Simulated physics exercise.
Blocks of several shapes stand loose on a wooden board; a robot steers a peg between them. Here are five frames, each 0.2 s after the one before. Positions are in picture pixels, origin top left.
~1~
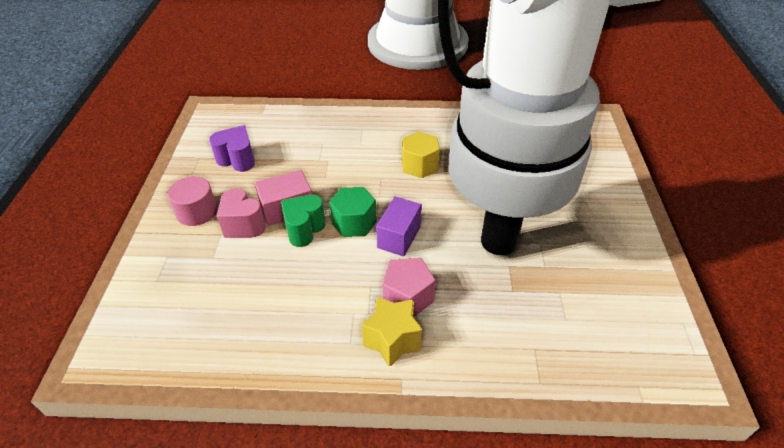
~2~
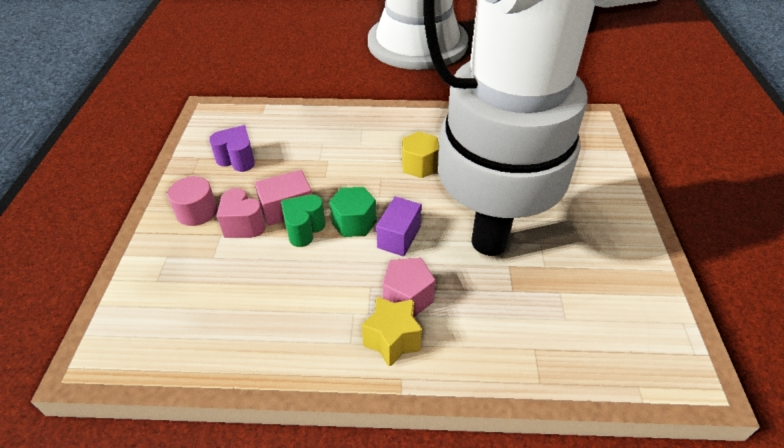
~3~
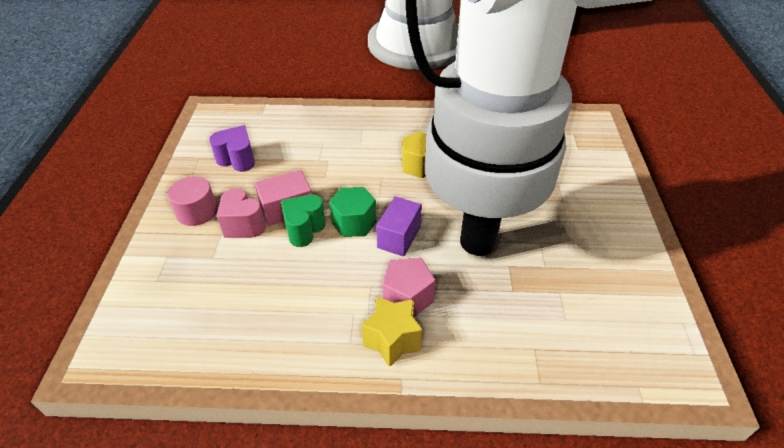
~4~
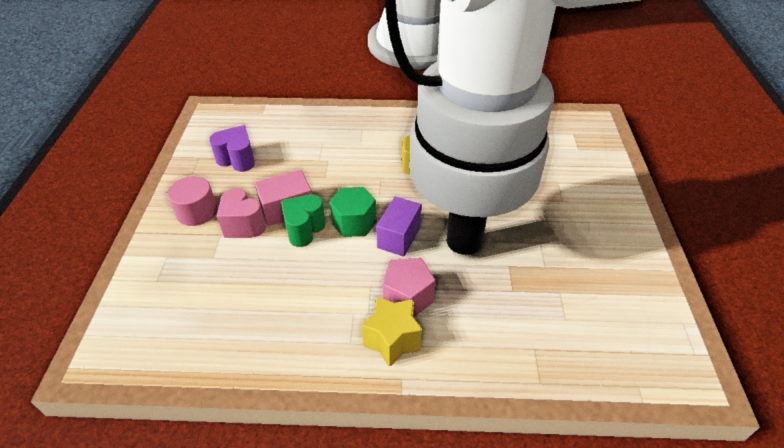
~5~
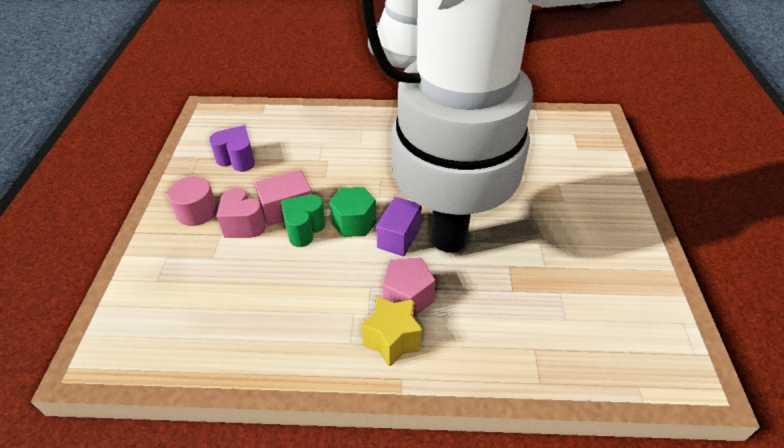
A white and grey robot arm with a black peg stands over a pale wooden board on a red surface, seen from above at an angle. Pink, green and purple blocks form a loose row from the left towards the middle, with a purple heart behind and a pink block and yellow star in front. The arm slides steadily left, covering a yellow block behind it and nearing the purple oblong, while the blocks and camera stay still.
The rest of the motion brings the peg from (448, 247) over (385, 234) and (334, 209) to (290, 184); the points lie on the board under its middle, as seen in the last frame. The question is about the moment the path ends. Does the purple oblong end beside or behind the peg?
My answer is no.
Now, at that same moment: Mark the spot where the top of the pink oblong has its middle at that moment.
At pixel (242, 169).
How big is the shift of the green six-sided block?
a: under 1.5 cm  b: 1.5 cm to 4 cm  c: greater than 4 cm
My pick is c.
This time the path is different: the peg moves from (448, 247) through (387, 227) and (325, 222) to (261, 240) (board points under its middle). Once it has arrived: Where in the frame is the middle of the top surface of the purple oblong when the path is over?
Its top centre lands on (293, 184).
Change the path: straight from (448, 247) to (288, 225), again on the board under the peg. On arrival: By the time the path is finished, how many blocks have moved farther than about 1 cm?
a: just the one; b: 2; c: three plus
I'll go with c - three plus.
What follows on the original path. One third of the way, peg at (384, 227); pink oblong at (276, 183); green heart-shaped block at (292, 208), turned 25° anticlockwise; green six-sided block at (327, 187); purple oblong at (354, 202), turned 15° clockwise.
Two thirds of the way, peg at (333, 201); pink oblong at (253, 169), turned 90° anticlockwise; green heart-shaped block at (287, 209), turned 45° anticlockwise; green six-sided block at (289, 156), turned 25° clockwise; purple oblong at (305, 174), turned 30° clockwise.
At the end, peg at (288, 176); pink oblong at (242, 169), turned 105° anticlockwise; green heart-shaped block at (287, 209), turned 45° anticlockwise; green six-sided block at (259, 129), turned 25° clockwise; purple oblong at (270, 146), turned 30° clockwise.
